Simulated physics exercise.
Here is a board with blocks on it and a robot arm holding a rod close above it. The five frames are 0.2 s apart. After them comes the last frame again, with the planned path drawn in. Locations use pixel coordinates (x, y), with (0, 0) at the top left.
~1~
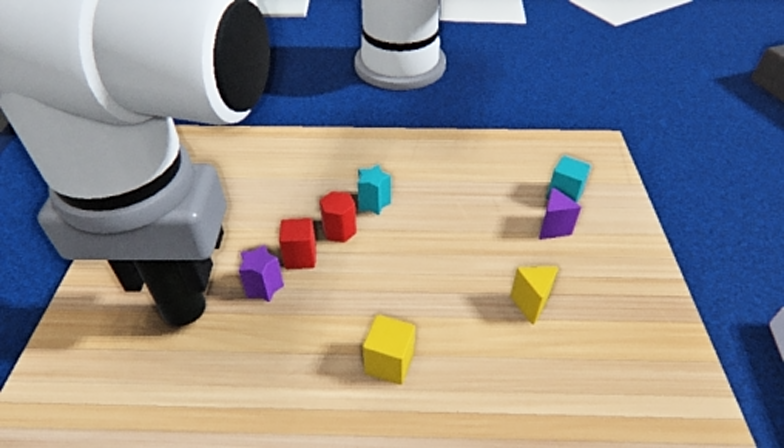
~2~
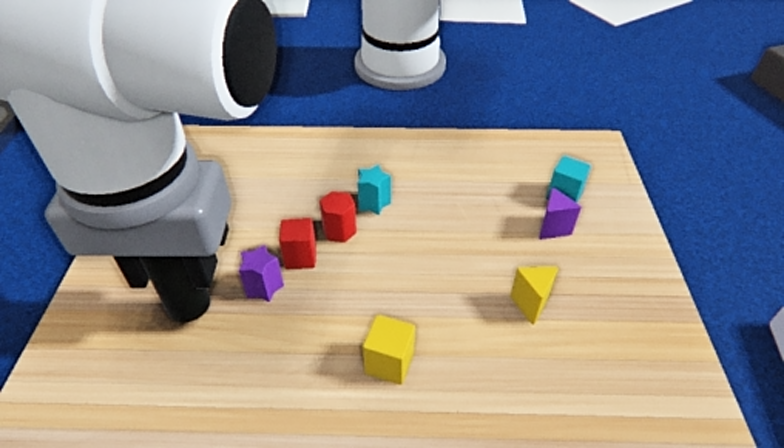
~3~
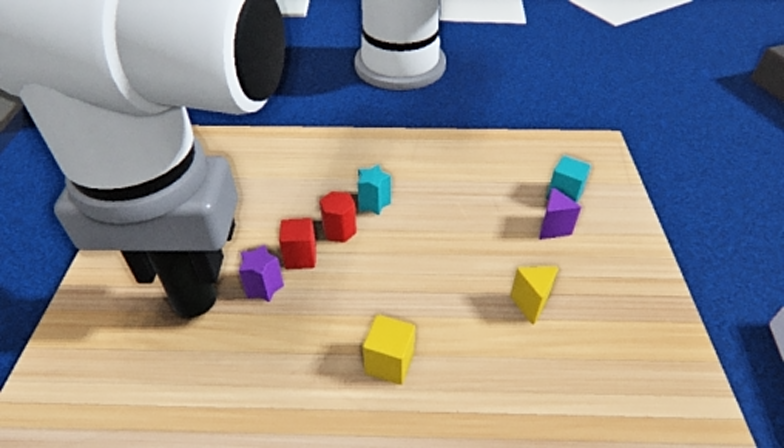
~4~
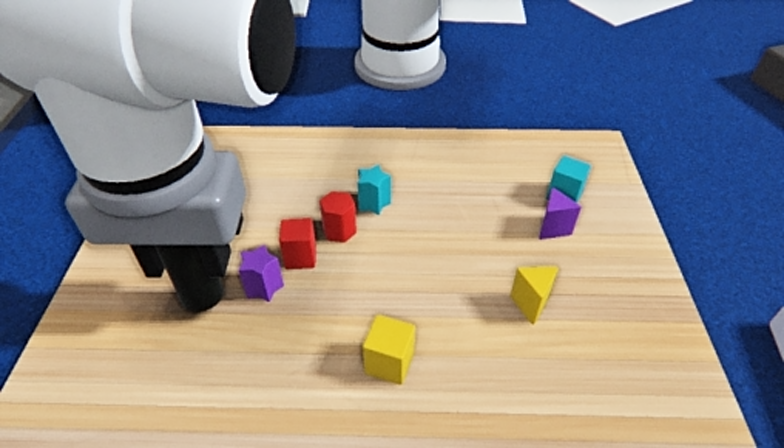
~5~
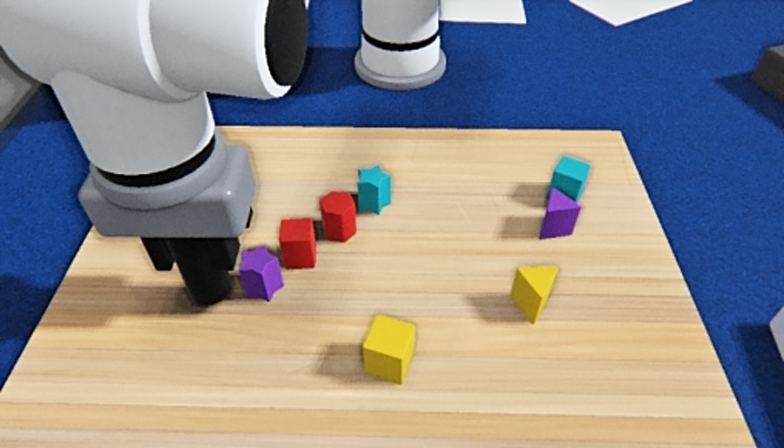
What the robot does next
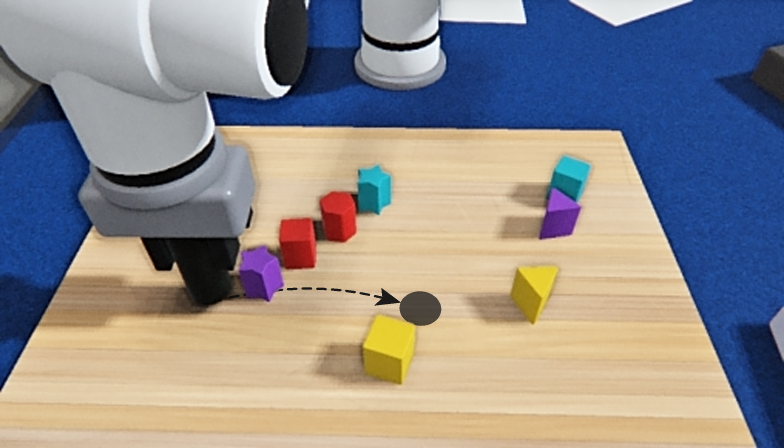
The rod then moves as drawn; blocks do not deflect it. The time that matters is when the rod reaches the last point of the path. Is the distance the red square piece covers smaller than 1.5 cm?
I'd say no.
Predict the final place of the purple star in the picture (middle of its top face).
Around pixel (386, 242).
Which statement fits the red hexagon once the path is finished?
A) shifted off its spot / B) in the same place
B - in the same place.
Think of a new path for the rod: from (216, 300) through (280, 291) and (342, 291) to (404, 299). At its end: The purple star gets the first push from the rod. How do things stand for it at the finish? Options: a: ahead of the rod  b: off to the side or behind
(b)
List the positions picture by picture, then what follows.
In the first frame, rod's lower end at (185, 309); purple star at (257, 259); red square piece at (295, 229); red hexagon at (337, 202); yellow square piece at (389, 336).
In the second frame, rod at (189, 305); blocks still.
In the third frame, rod at (195, 301); blocks still.
In the fourth frame, rod at (203, 295); blocks still.
In the fifth frame, rod at (211, 289); purple star at (257, 259); red square piece at (295, 229); red hexagon at (337, 202); yellow square piece at (389, 336).
Drawn move, from (216, 300) via (286, 289) and (354, 292), ending at (420, 308).
What follows on the original path. One third of the way, rod at (284, 278); purple star at (315, 250), turned 15° anticlockwise; red square piece at (315, 220), turned 50° anticlockwise.
Two thirds of the way, rod at (354, 281); purple star at (376, 243), turned 45° anticlockwise; red square piece at (317, 220), turned 65° anticlockwise.
At the end, rod at (421, 297); purple star at (386, 242), turned 75° anticlockwise; red square piece at (317, 220), turned 65° anticlockwise; red hexagon still; yellow square piece still.
